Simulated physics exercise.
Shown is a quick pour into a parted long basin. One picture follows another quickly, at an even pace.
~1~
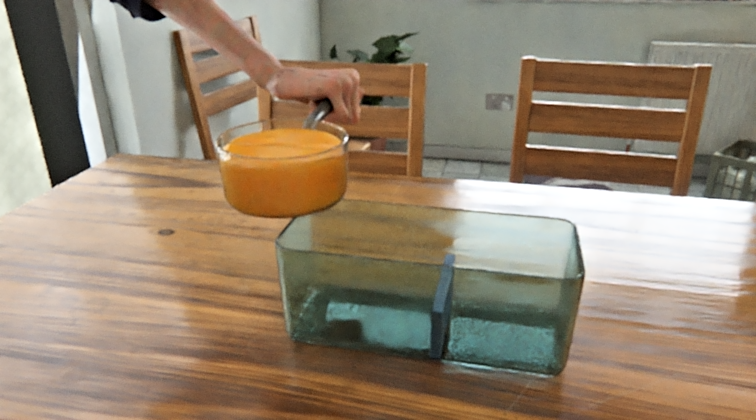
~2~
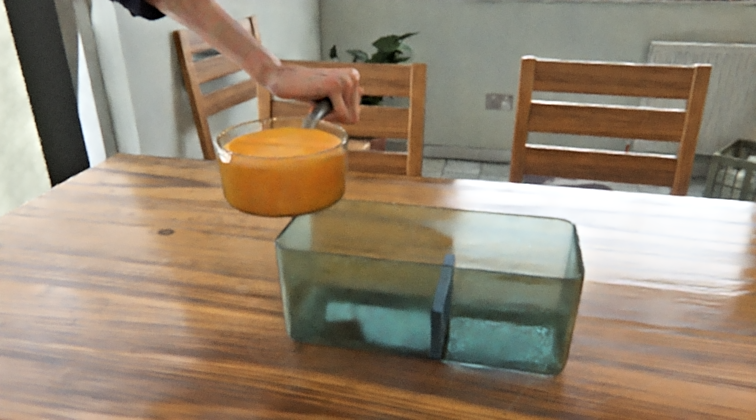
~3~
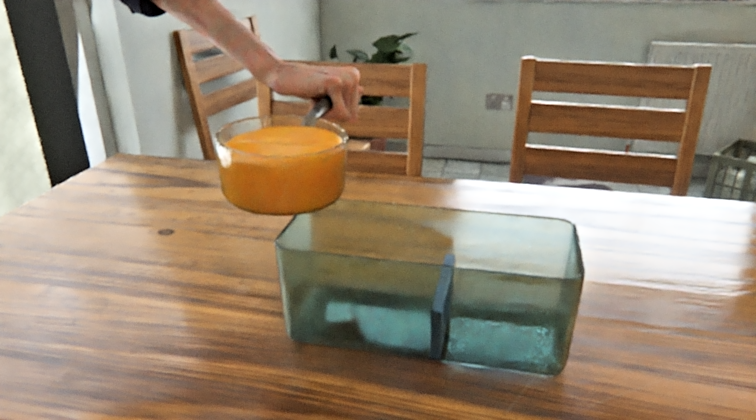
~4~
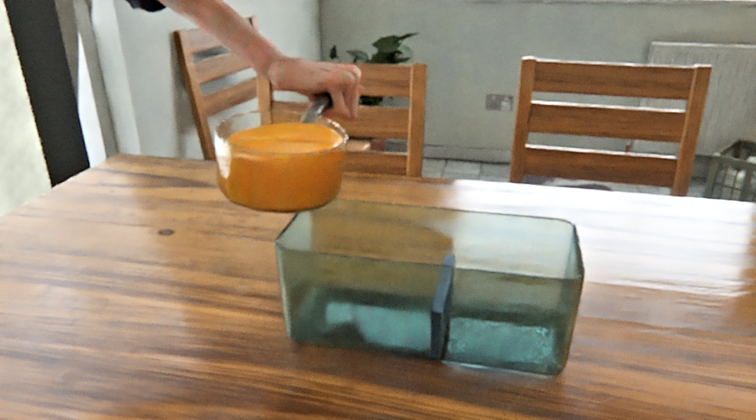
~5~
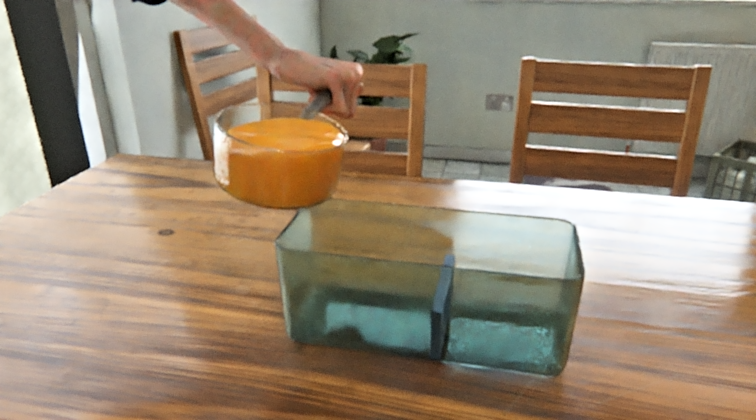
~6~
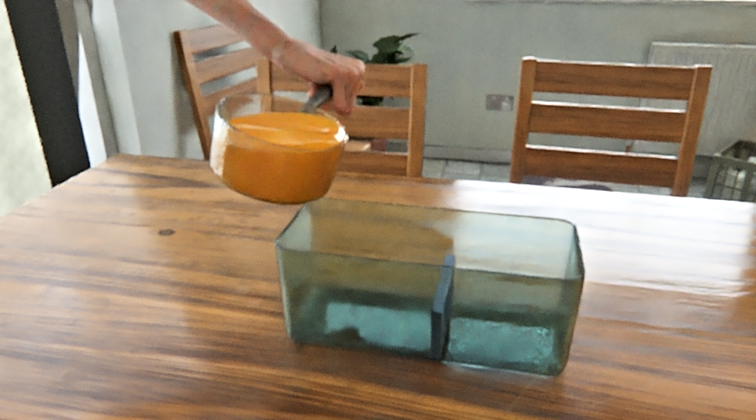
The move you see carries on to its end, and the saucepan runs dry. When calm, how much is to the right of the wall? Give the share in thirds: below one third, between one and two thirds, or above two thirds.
The right side of the wall holds a middle share, one third to two thirds.
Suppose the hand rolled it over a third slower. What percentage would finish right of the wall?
Somewhere near 30 percent.
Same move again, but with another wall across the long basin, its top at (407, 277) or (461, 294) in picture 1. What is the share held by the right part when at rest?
Around 90 per cent for the first, around 25 per cent for the second.
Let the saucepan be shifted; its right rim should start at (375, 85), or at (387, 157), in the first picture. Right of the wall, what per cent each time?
80 %, 80 %.
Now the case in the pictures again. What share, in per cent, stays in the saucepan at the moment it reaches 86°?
I'd put it near 40 %.
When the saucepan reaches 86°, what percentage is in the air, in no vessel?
Around 45 percent.
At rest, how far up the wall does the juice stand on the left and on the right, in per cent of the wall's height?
Left near 30; right near 30.
A moment on, the saucepan is tipped on its side and 40 per cent is still to pour, 15 is left of the wall and 0 right of it.
Next, the saucepan is tipped right over and 2 per cent is still to pour, 40 is left of the wall and 50 right of it.
Then the saucepan is tipped right over and 0 per cent is still to pour, 54 is left of the wall and 44 right of it.
Later the saucepan is tipped right over and 0 per cent is still to pour, 54 is left of the wall and 44 right of it.
Finally, 54 per cent lies left of the wall, 44 right of it and 2 outside.
